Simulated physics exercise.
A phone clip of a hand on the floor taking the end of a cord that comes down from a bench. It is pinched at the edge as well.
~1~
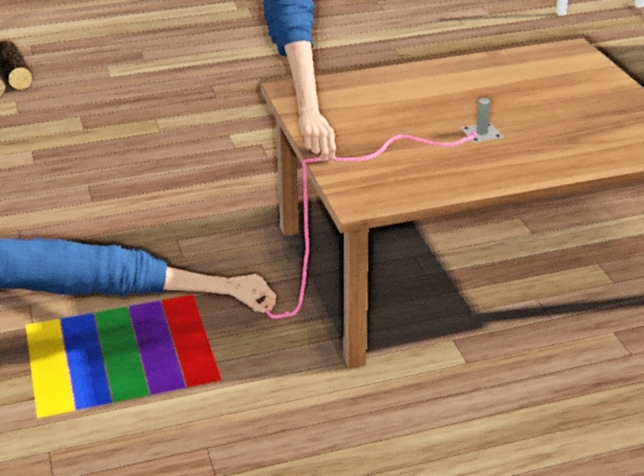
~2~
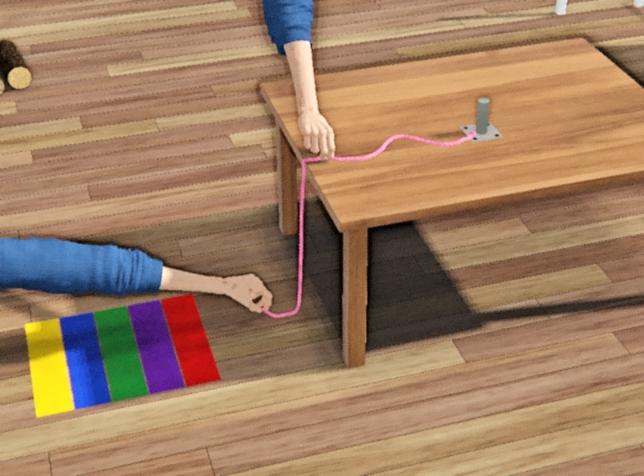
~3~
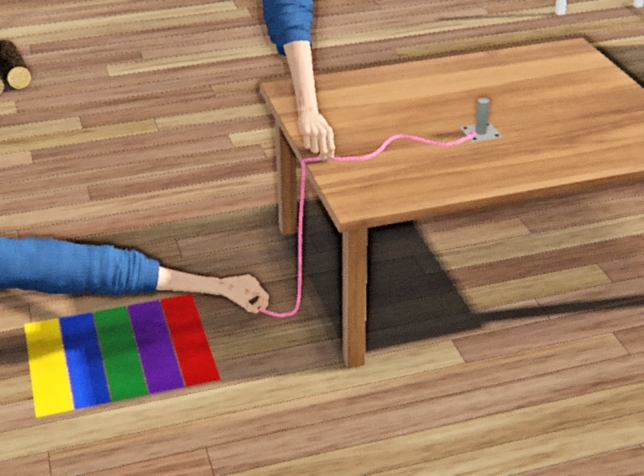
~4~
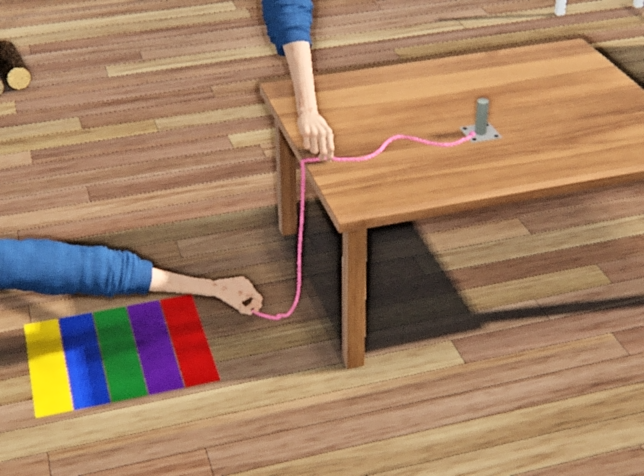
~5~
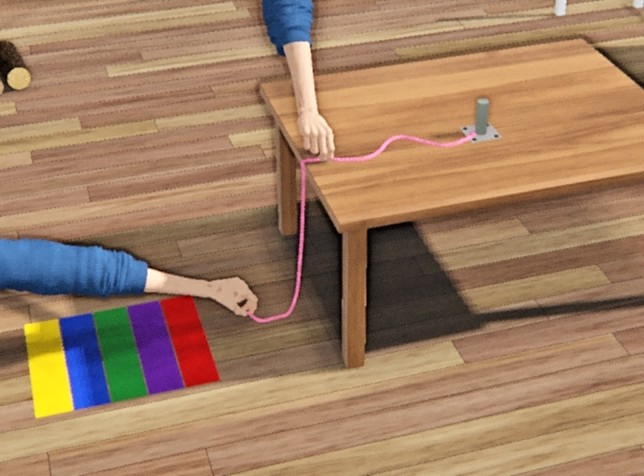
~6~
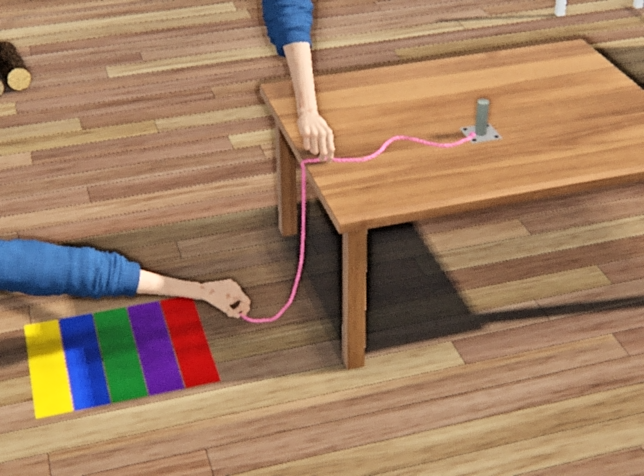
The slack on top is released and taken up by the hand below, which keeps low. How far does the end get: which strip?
It gets as far as the green strip.
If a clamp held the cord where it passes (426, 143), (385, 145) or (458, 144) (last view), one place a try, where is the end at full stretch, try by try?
Try by try, around (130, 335), (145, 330) and (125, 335).
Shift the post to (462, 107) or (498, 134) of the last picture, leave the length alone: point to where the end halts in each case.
About (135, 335) and (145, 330).
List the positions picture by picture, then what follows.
In the first picture, end (266, 309); red (200, 367); purple (164, 374); green (128, 381); blue (91, 389); yellow (54, 396).
In the second picture, end (263, 309); cord through (454, 144) (391, 140) (342, 159) (302, 190) (301, 248) (299, 302).
In the third picture, end (259, 309).
In the fourth picture, end (253, 311); cord through (454, 144) (390, 140) (342, 160) (303, 191) (300, 249) (295, 303).
In the fifth picture, end (248, 312).
In the sixth picture, end (241, 314); cord through (454, 145) (390, 141) (342, 160) (304, 192) (302, 249) (289, 303).
Soon after, end near (191, 323); over red.
Then, end near (146, 332); over purple.
At full stretch, end near (119, 337); over green. The green one.
